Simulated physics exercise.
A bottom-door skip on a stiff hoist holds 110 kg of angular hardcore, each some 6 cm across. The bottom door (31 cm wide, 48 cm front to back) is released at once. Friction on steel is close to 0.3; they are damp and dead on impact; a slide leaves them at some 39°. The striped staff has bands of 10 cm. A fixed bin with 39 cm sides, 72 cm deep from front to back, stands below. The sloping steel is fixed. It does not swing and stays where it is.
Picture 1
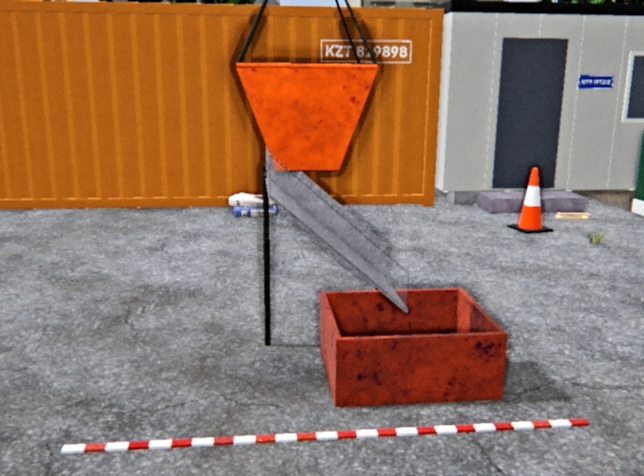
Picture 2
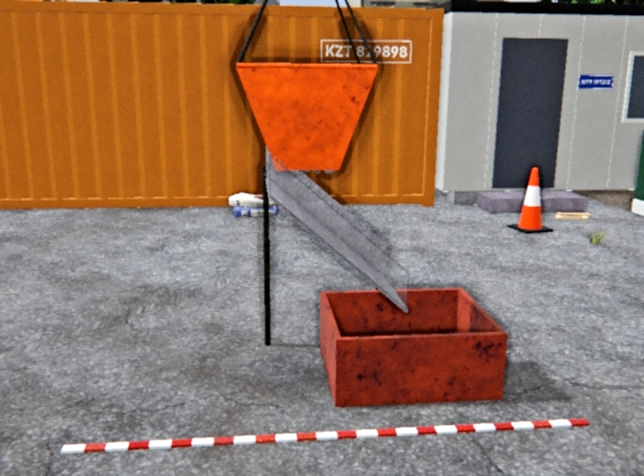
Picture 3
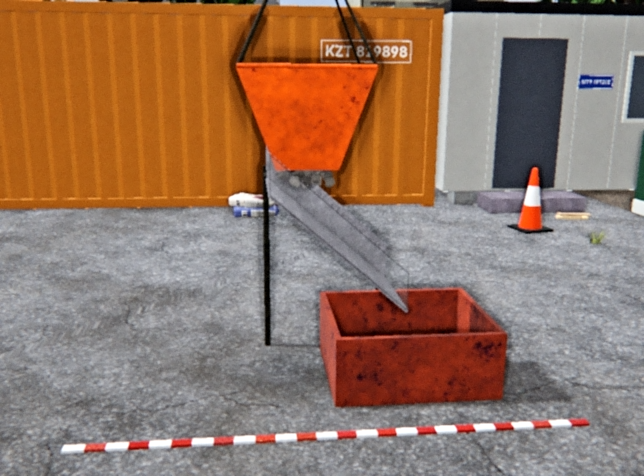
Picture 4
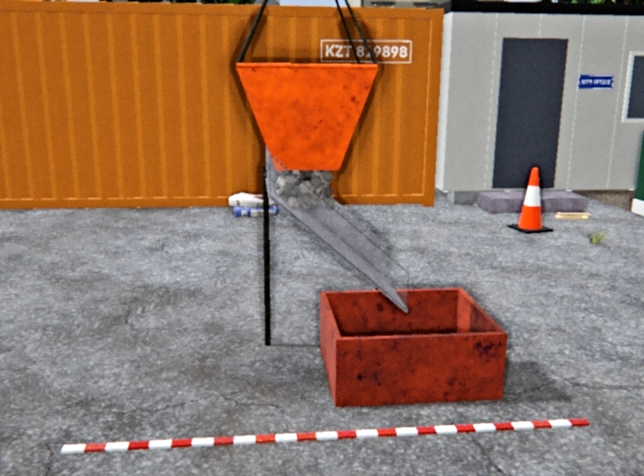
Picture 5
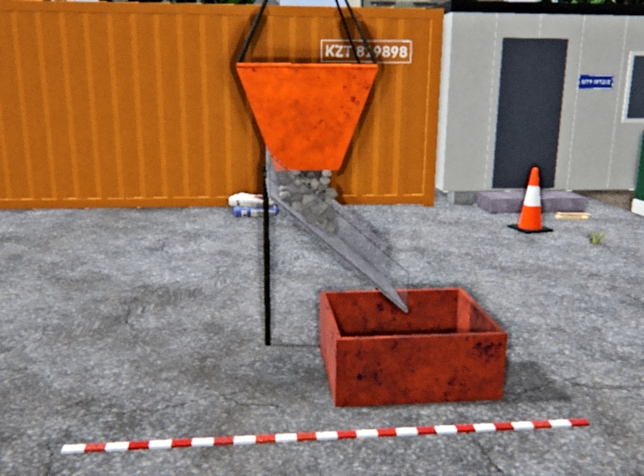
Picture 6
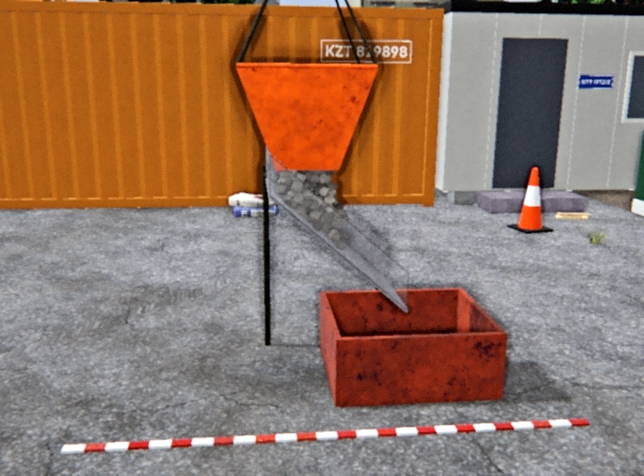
In a paved yard, grey stones drop from a hanging orange hopper onto a sloping chute.
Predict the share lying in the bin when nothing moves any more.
About 100 per cent.
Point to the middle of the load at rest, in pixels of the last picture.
Their middle is at about (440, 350).
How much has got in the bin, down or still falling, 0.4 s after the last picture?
Some 25 per cent.
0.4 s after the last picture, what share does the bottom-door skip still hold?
It holds some 0 per cent.
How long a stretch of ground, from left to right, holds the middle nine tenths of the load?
Roughly 50 cm.
Then, 0.4 s after the last picture, 0 % in the bottom-door skip, 74 % on the steel, 1 % falling or lying left of the bin, 25 % falling or lying in the bin; the stones farthest right are at (468, 356).
Then, 0.8 s after the last picture, 0 % in the bottom-door skip, 11 % on the steel, 89 % falling or lying in the bin; the stones farthest right are at (476, 356).
Then, 1.4 s after the last picture, 0 % in the bottom-door skip, 100 % falling or lying in the bin; the stones farthest right are at (475, 350).
Then, 2.3 s after the last picture, 0 % in the bottom-door skip, 100 % falling or lying in the bin; the stones farthest right are at (470, 345).
Then, 4.2 s after the last picture, 0 % in the bottom-door skip, 100 % in the bin; the stones farthest right are at (470, 345).
